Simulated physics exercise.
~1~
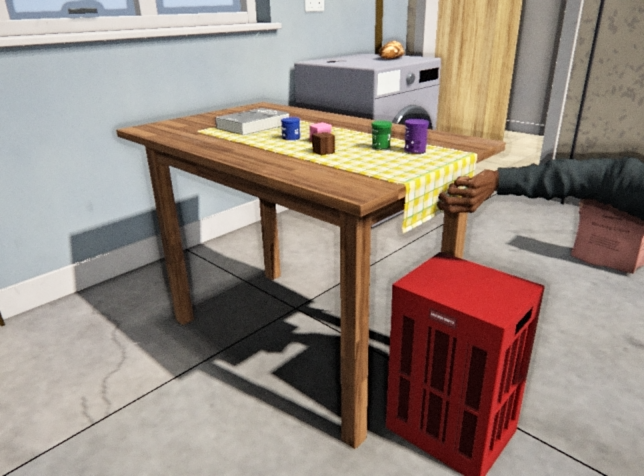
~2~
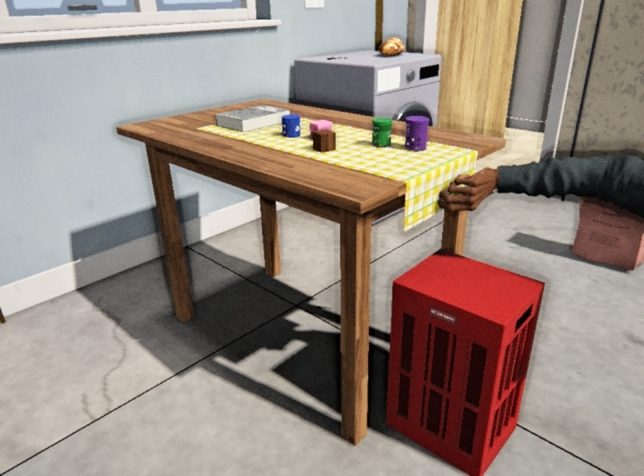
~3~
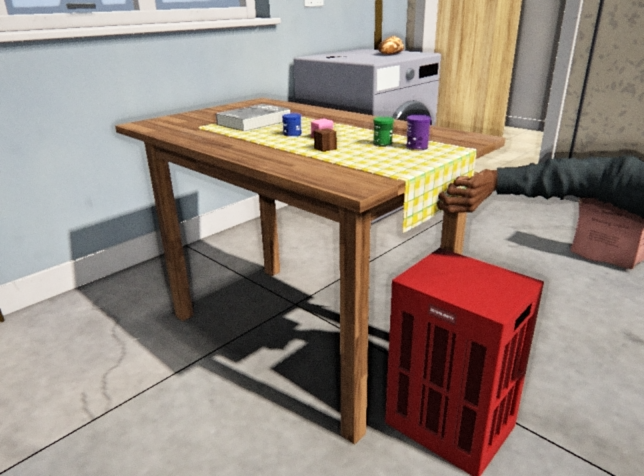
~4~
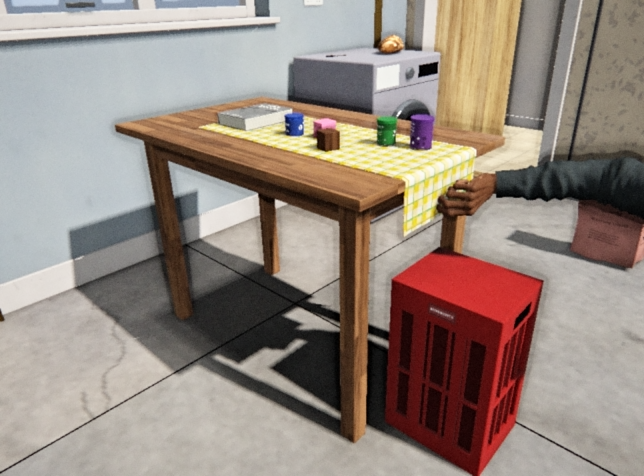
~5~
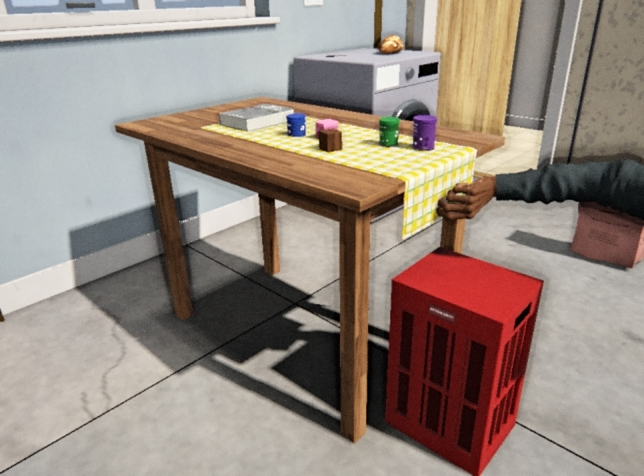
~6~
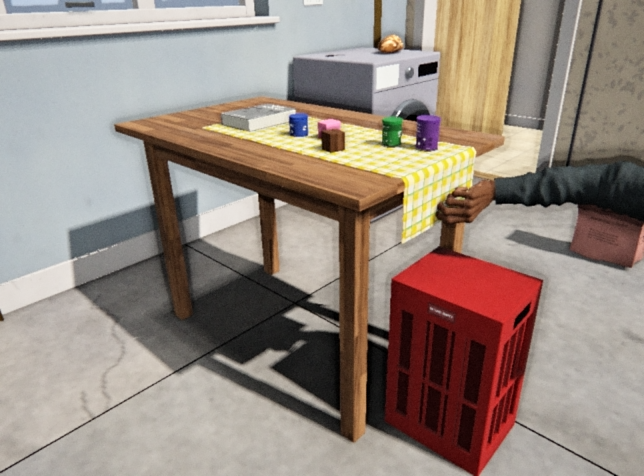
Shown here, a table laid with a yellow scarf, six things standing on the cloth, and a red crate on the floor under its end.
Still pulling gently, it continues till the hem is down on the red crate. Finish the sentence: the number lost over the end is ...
The number lost over the end is one.
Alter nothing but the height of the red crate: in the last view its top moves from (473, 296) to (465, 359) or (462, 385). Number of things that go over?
Then 3 and 4.
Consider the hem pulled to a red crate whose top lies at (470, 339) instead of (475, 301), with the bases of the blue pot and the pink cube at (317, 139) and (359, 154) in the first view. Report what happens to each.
In the end the blue pot is still on top and the pink cube is no longer on top.
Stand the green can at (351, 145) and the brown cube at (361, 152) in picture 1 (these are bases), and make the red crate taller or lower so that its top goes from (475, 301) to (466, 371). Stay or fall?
Green can: Off. Brown cube: Off.
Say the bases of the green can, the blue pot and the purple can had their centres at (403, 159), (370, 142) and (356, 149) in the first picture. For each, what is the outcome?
Watch the green can go down, the blue pot hang on and the purple can hang on.
Soon after, hem near (437, 243); all still up.
After that, hem on the crate; purple can gone.
In the end, hem on the crate; purple can gone. The count of fallen things is one.
